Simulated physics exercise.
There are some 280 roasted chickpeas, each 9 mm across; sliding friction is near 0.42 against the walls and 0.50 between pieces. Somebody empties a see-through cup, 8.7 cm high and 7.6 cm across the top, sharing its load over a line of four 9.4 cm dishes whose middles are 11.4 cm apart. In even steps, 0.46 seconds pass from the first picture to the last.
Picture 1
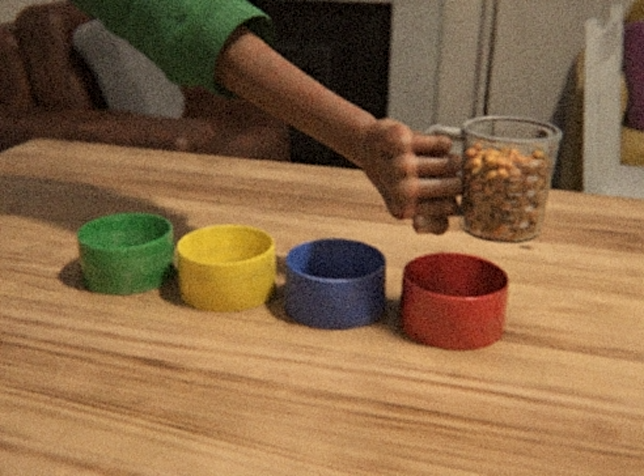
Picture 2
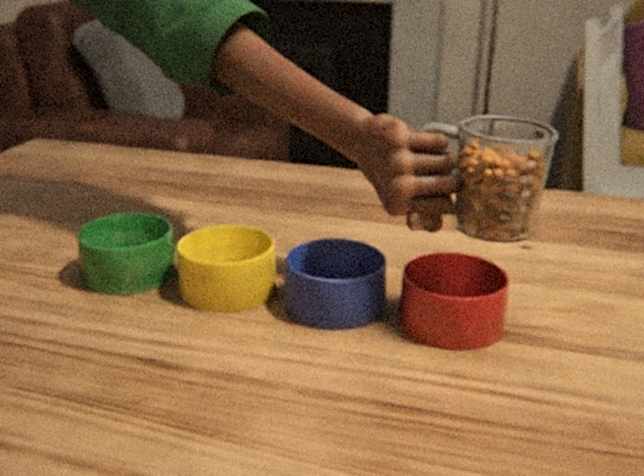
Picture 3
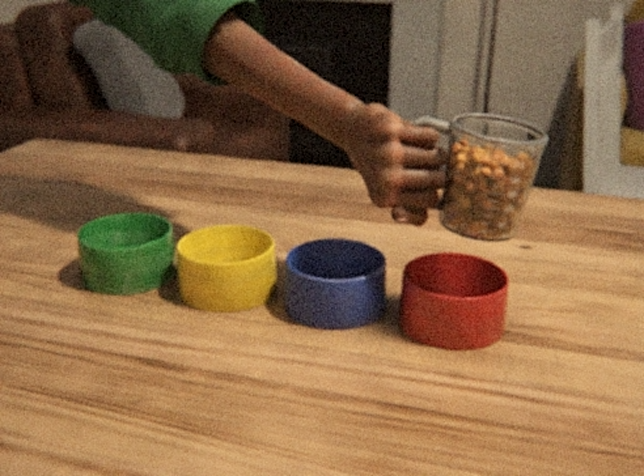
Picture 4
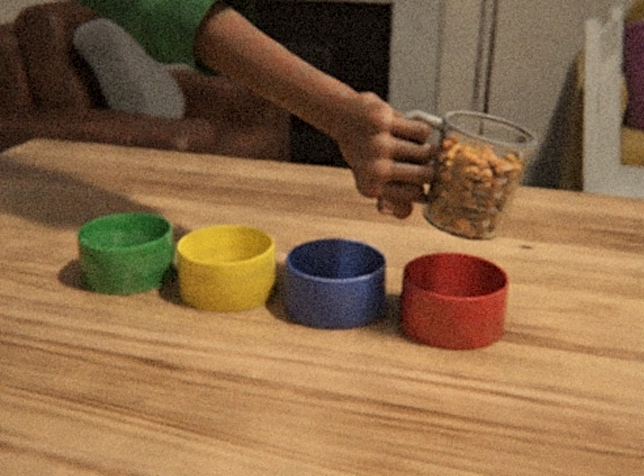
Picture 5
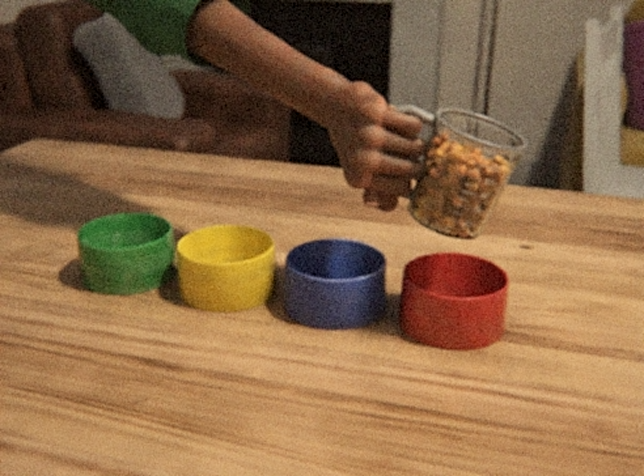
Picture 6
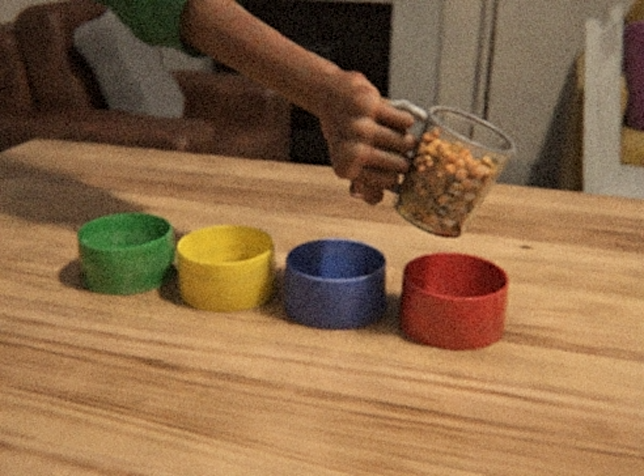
A hand moves a clear cup of orange pieces left above colored dishes, gradually tilting it.
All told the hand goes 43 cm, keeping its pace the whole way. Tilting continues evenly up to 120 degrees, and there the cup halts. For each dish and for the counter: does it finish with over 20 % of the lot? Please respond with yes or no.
Red dish no, blue dish yes, green dish no, yellow dish yes, counter yes.
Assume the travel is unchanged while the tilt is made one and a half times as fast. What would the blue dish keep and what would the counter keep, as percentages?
Result: Blue dish 90, counter 10.
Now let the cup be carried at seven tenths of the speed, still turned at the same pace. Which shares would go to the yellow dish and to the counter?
Then the yellow dish gets 0 and the counter 10.
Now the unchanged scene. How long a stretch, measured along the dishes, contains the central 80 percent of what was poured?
I'd put it near 13 cm.
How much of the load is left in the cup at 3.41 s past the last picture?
My guess is near 0 per cent.
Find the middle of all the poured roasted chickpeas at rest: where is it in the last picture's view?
Close to pixel (275, 286).
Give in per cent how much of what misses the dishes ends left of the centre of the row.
Share on that side: Roughly 50 %.
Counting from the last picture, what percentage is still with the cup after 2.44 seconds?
I'd estimate some 0 per cent of the load.
Then, 1.46 s after the last picture, tilt 99 degrees; cup holds 95 %, blue 5 %.
Then, 2.44 s after the last picture, tilt 120 degrees; cup holds 0 %, blue 30 %, yellow 40 %.
Then, 3.41 s after the last picture, tilt 120 degrees; cup holds 0 %, blue 30 %, yellow 40 %.
In the end, red 0 %, blue 30 %, green 0 %, yellow 40 %, counter 25 %.
